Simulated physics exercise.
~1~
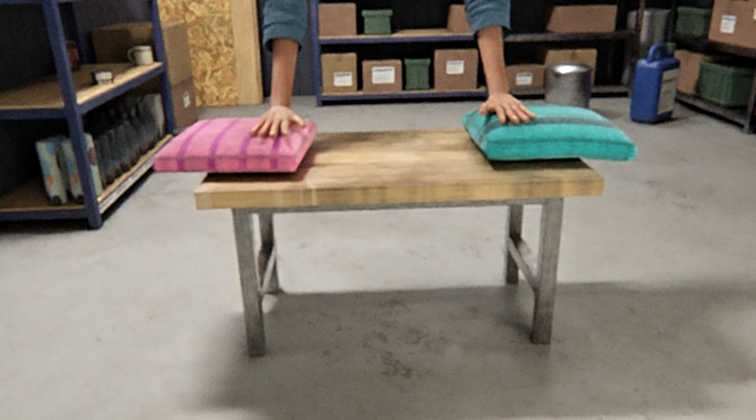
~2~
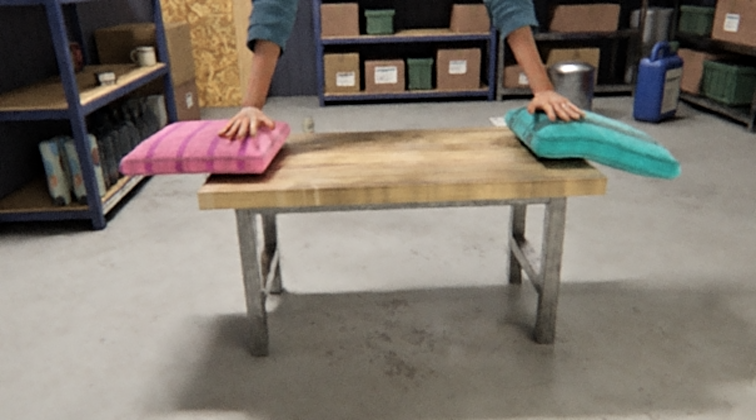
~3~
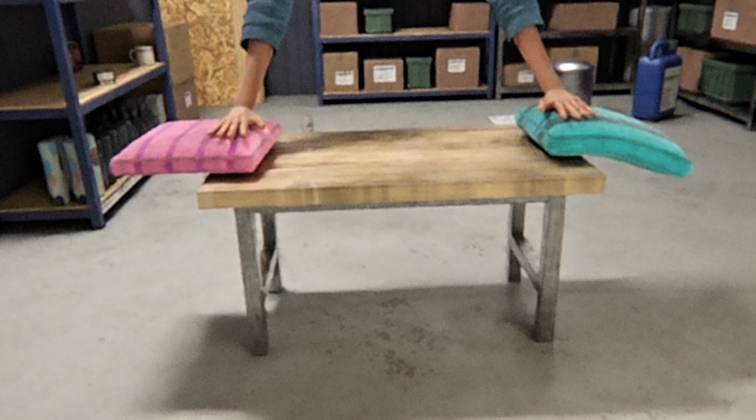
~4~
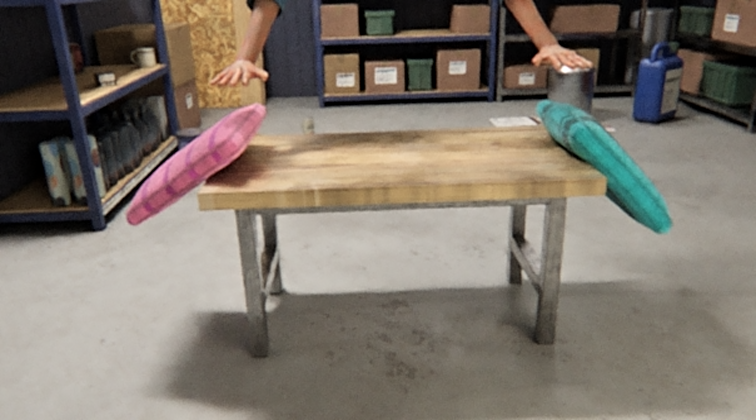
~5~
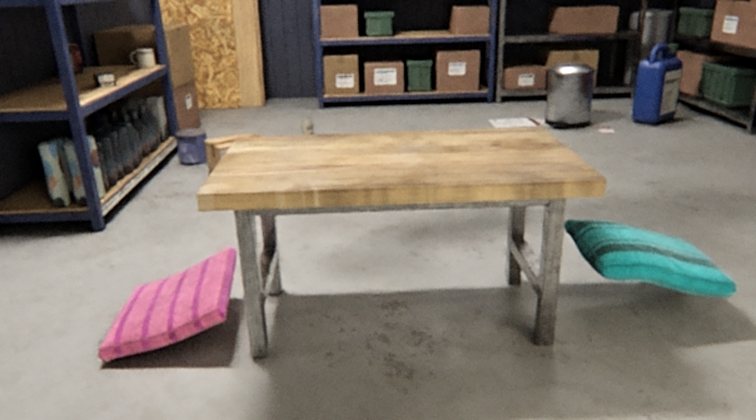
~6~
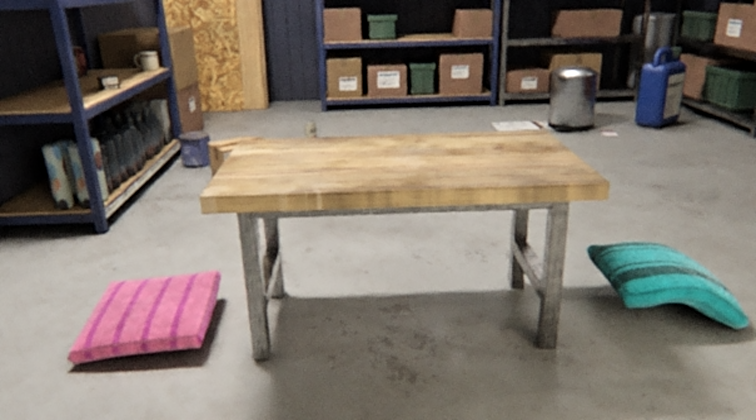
We see two hands slide a pink cushion left and a turquoise cushion right over opposite ends of a short wooden bench, then lift away. Both cushions tip outwards and drop off the ends, and they finish on the grey floor on either side of the bench.
